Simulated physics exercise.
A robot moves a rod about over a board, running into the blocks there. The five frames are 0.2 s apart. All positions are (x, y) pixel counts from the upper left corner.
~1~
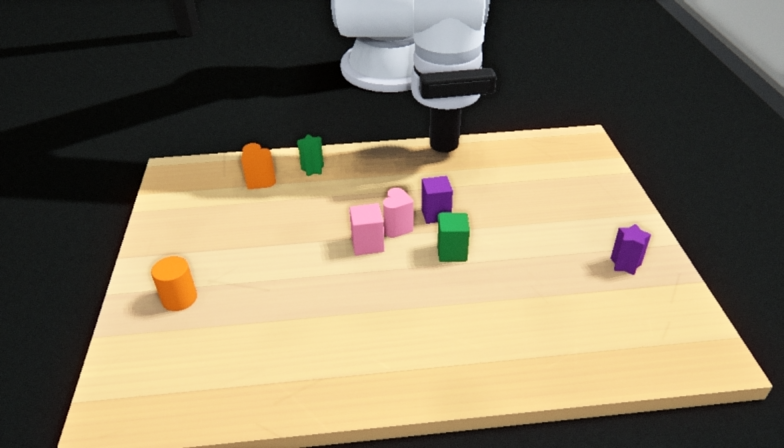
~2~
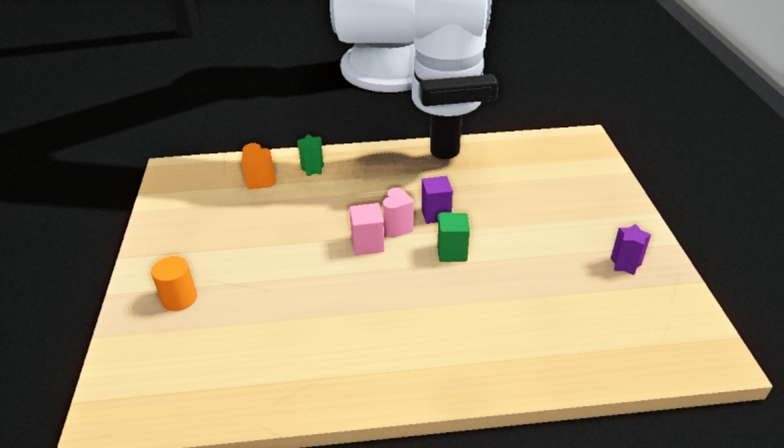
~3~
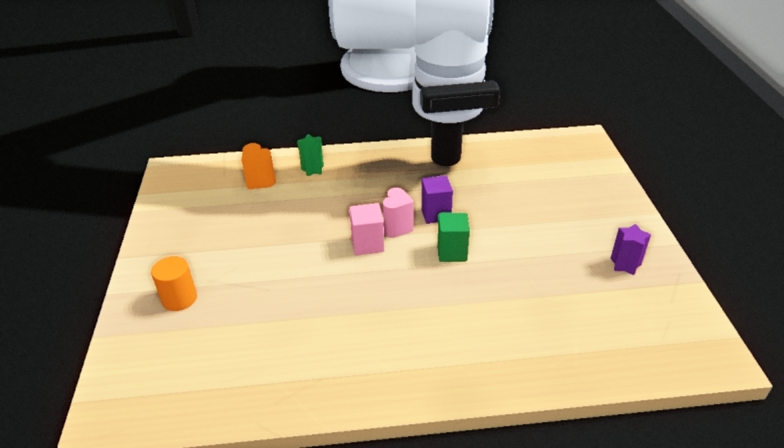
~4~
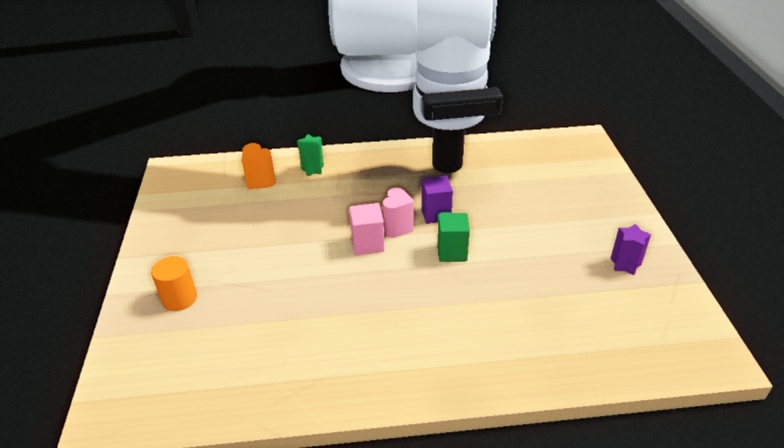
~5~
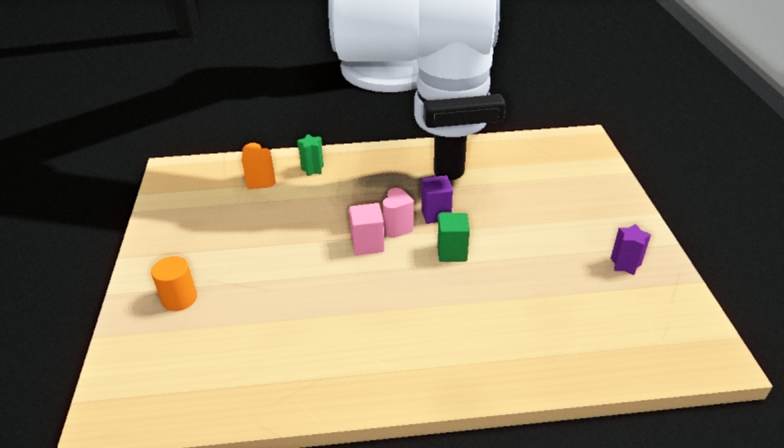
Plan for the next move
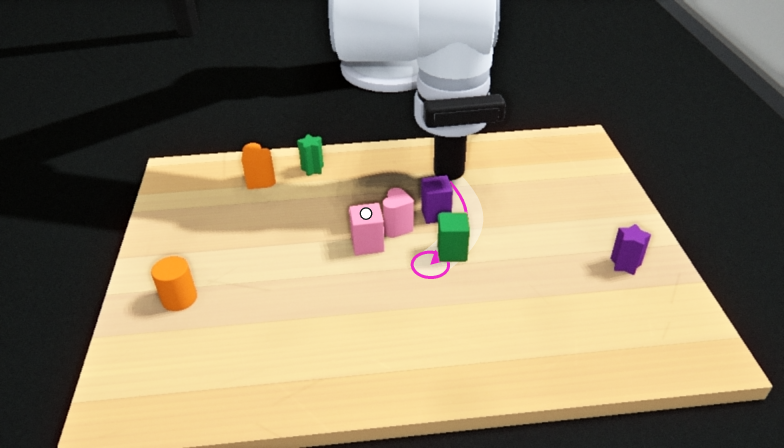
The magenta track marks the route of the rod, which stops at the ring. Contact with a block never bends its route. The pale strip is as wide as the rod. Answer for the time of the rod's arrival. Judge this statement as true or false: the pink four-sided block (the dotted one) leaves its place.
Verdict: False.
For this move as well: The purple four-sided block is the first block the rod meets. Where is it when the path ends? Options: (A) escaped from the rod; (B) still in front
Choice A: Escaped from the rod.
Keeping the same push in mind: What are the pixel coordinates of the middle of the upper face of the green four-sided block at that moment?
It will likely be found at (420, 257).
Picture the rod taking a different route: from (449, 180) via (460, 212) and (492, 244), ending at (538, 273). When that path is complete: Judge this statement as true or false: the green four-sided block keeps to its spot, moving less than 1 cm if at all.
Answer: True.
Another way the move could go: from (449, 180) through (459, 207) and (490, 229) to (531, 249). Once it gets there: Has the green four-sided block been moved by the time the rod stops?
I believe not.
The line goes from (449, 180) via (465, 207) and (460, 237), ending at (430, 265); the dot is on the pink four-sided block.
On the path given first. One third of the way, rod (466, 199); nothing pushed yet.
Two thirds of the way, rod (460, 230); green four-sided block (450, 228), turned 15° clockwise.
At the end, rod (431, 256); pink four-sided block unmoved; purple four-sided block unmoved; green four-sided block (420, 257).
